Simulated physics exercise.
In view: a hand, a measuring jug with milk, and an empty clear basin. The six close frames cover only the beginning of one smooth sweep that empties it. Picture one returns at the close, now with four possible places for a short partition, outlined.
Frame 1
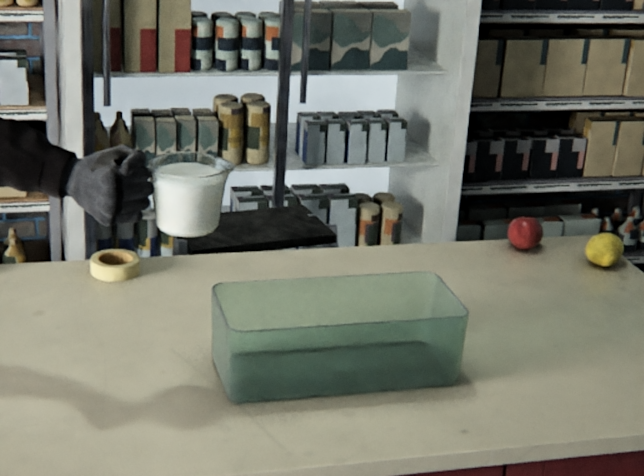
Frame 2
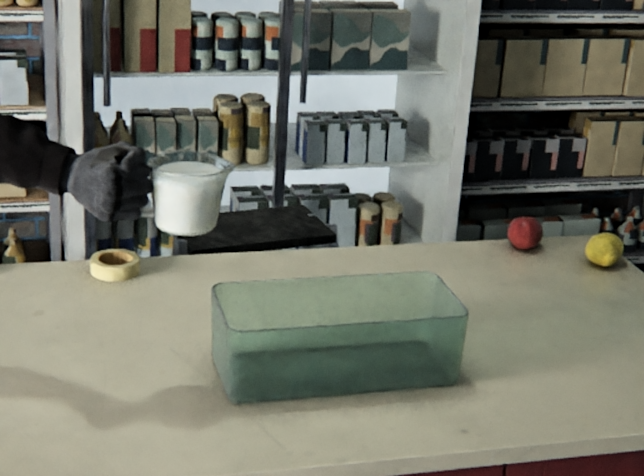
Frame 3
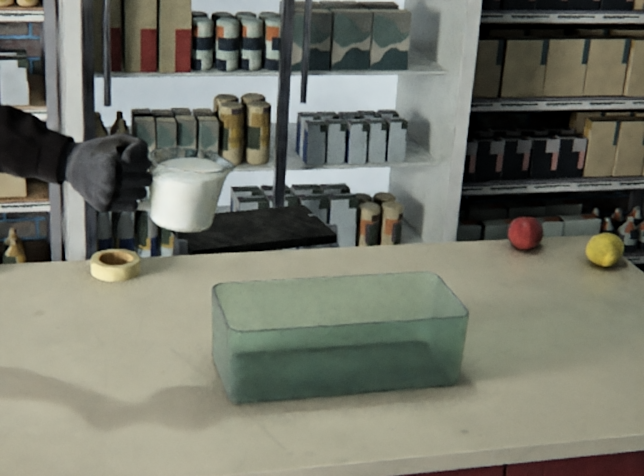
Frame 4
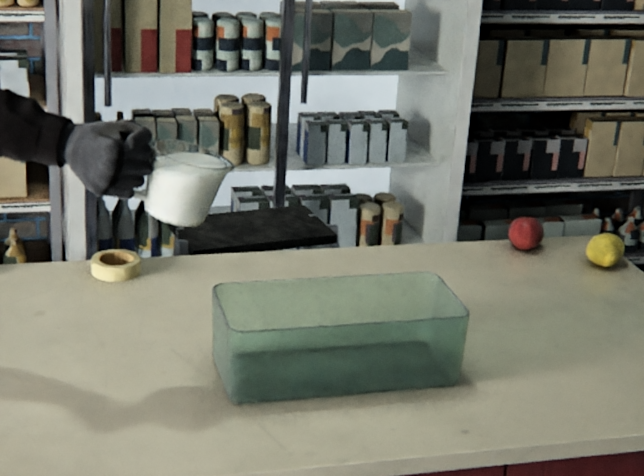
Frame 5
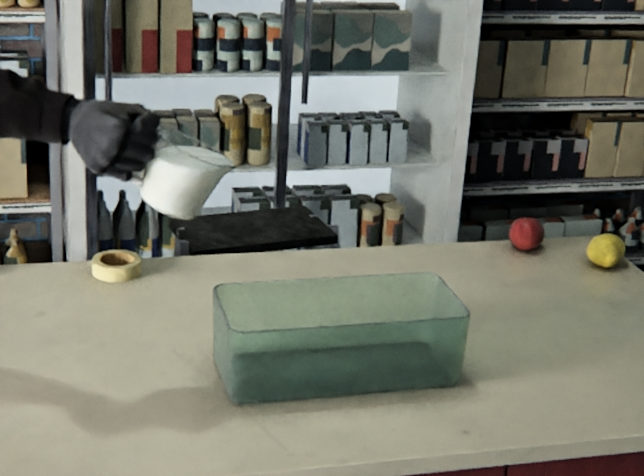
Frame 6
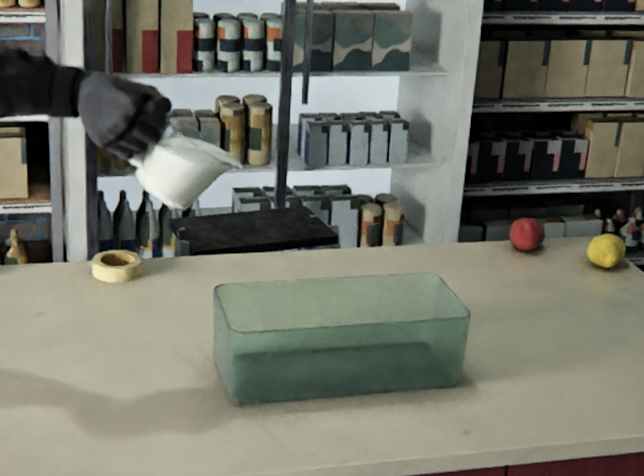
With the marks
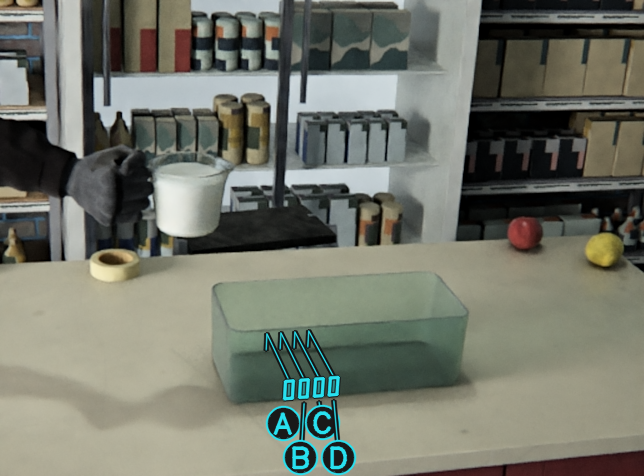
At a pale counter before stocked shelves, a dark-gloved hand at left holds a clear jug of white liquid upright beyond an empty clear basin, then gradually tilts it to the right until the liquid reaches over the lip.
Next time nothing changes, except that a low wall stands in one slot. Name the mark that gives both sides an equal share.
I would pick slot D.
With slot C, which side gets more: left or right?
More ends on the right.
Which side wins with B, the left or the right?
More ends on the right.
On the marked copy, A at (289, 404); B at (304, 403); C at (319, 401); D at (333, 400).
If A is chosen, about 15 % ends left of the wall and 79 % right of it; 6 % is lost outside.
If B is chosen, about 18 % ends left of the wall and 77 % right of it; 6 % is lost outside.
If C is chosen, about 21 % ends left of the wall and 75 % right of it; 4 % is lost outside.
If D is chosen, about 49 % ends left of the wall and 47 % right of it; 4 % is lost outside.
